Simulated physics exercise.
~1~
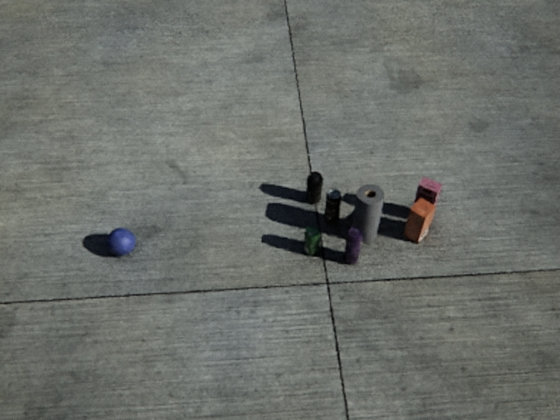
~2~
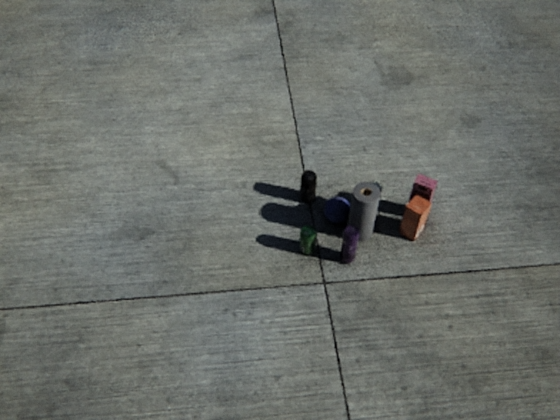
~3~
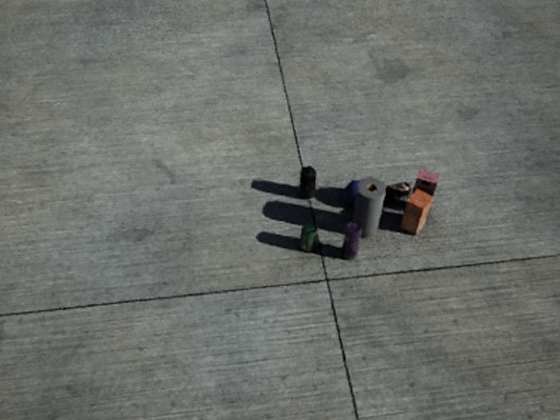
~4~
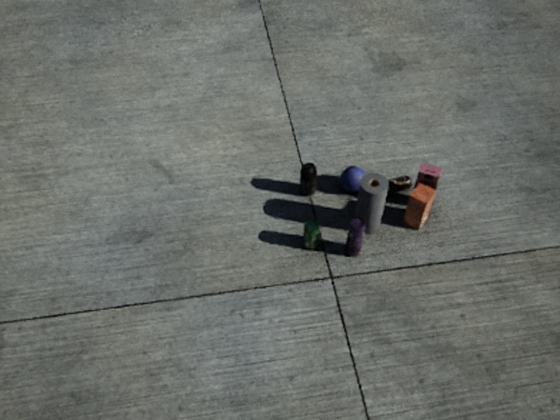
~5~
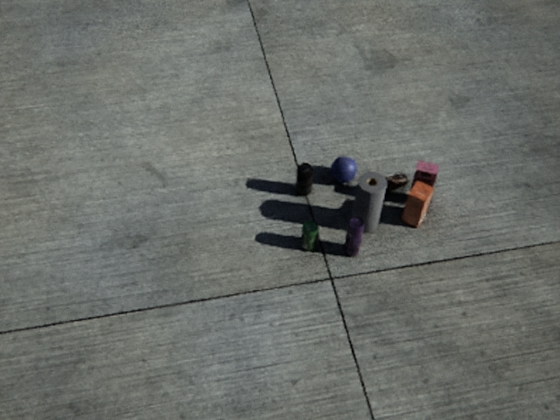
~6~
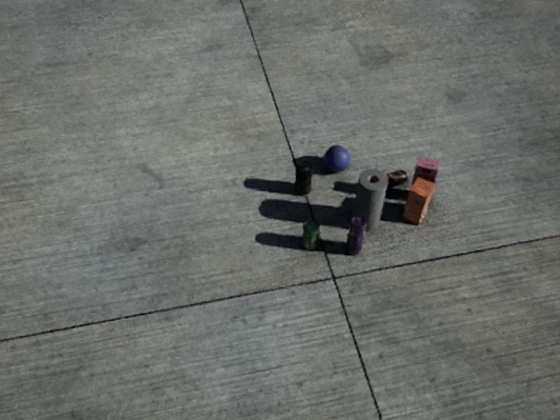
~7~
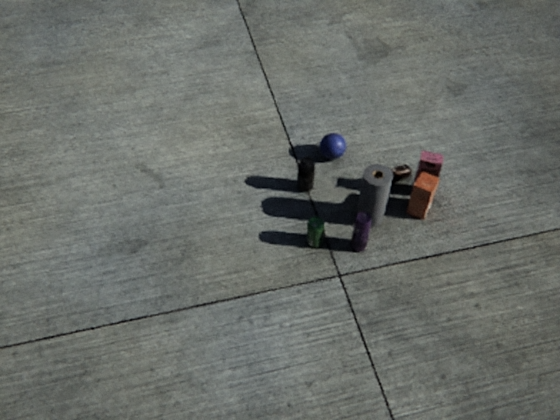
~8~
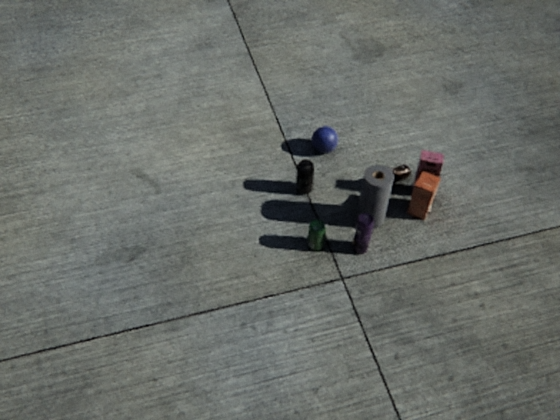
A blue ball rolls in from the left across a sunlit concrete floor toward a loose cluster of upright cans, a grey roll and two small cartons. It runs in between the black and green cans and meets the brown can, which is knocked to the right and ends up lying on its side near the pink carton. The ball passes behind the grey roll, then turns away and rolls off toward the back, drifting left. It ends up just beyond the black can, with the brown can still down and the others standing.
